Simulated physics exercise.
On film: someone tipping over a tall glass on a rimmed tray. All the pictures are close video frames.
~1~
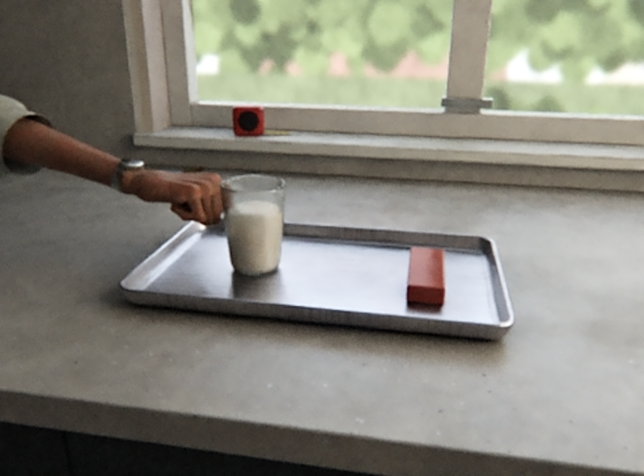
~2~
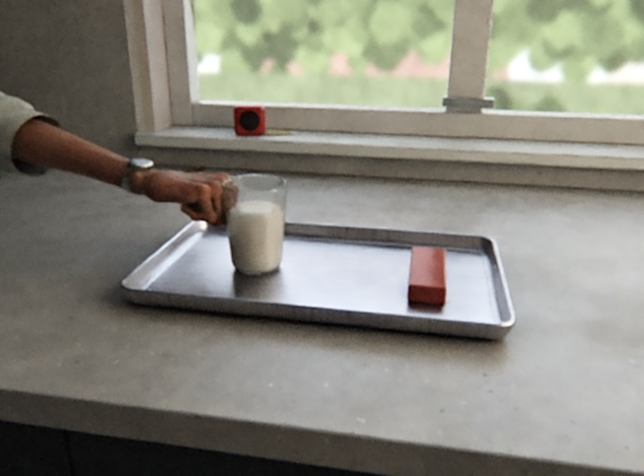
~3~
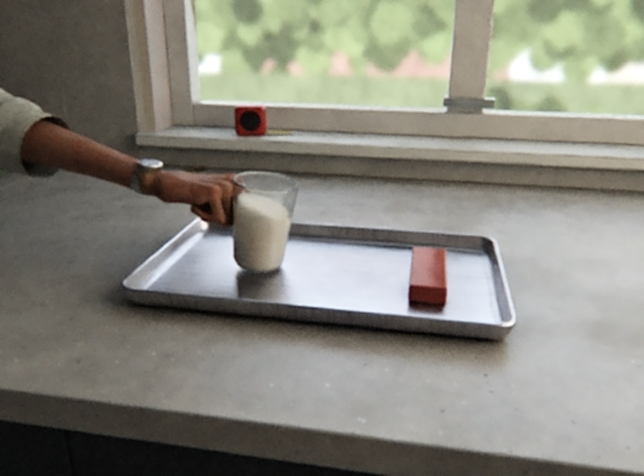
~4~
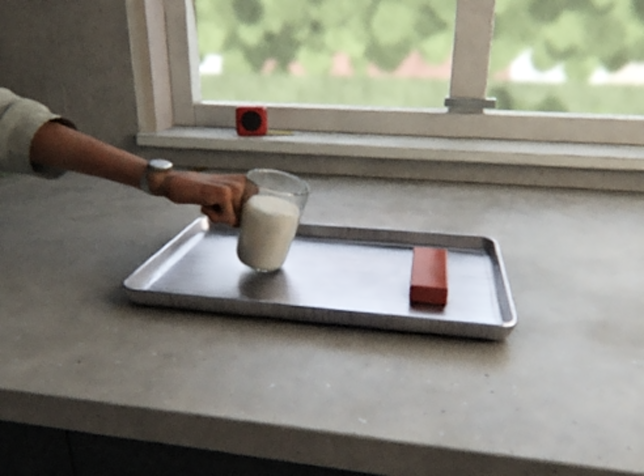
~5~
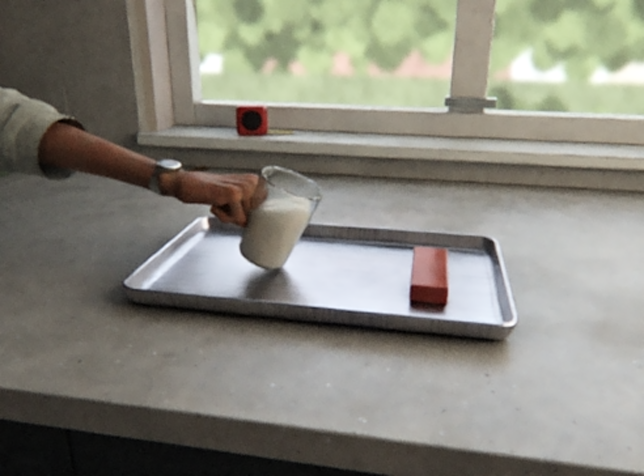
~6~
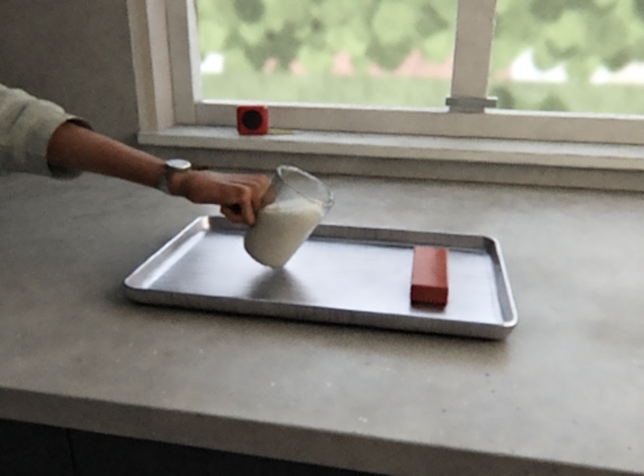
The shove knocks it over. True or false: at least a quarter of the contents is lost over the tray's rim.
False.
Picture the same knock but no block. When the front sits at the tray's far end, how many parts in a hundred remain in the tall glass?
65 percent or so.
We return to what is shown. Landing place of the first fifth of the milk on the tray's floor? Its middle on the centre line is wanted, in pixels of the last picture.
I'd point to somewhere close to pixel (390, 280).
A moment on, the tall glass lies on its side and 81 per cent is in the glass, 10 on the tray and 9 above or beyond its rim.
Next, the tall glass lies on its side and 44 per cent is in the glass, 39 on the tray and 17 above or beyond its rim.
Then the tall glass lies on its side and 28 per cent is in the glass, 55 on the tray and 17 above or beyond its rim.
Later the tall glass lies on its side and 15 per cent is in the glass, 73 on the tray and 13 above or beyond its rim.
Finally, 88 per cent is held by tray and glass, 12 is off the tray.
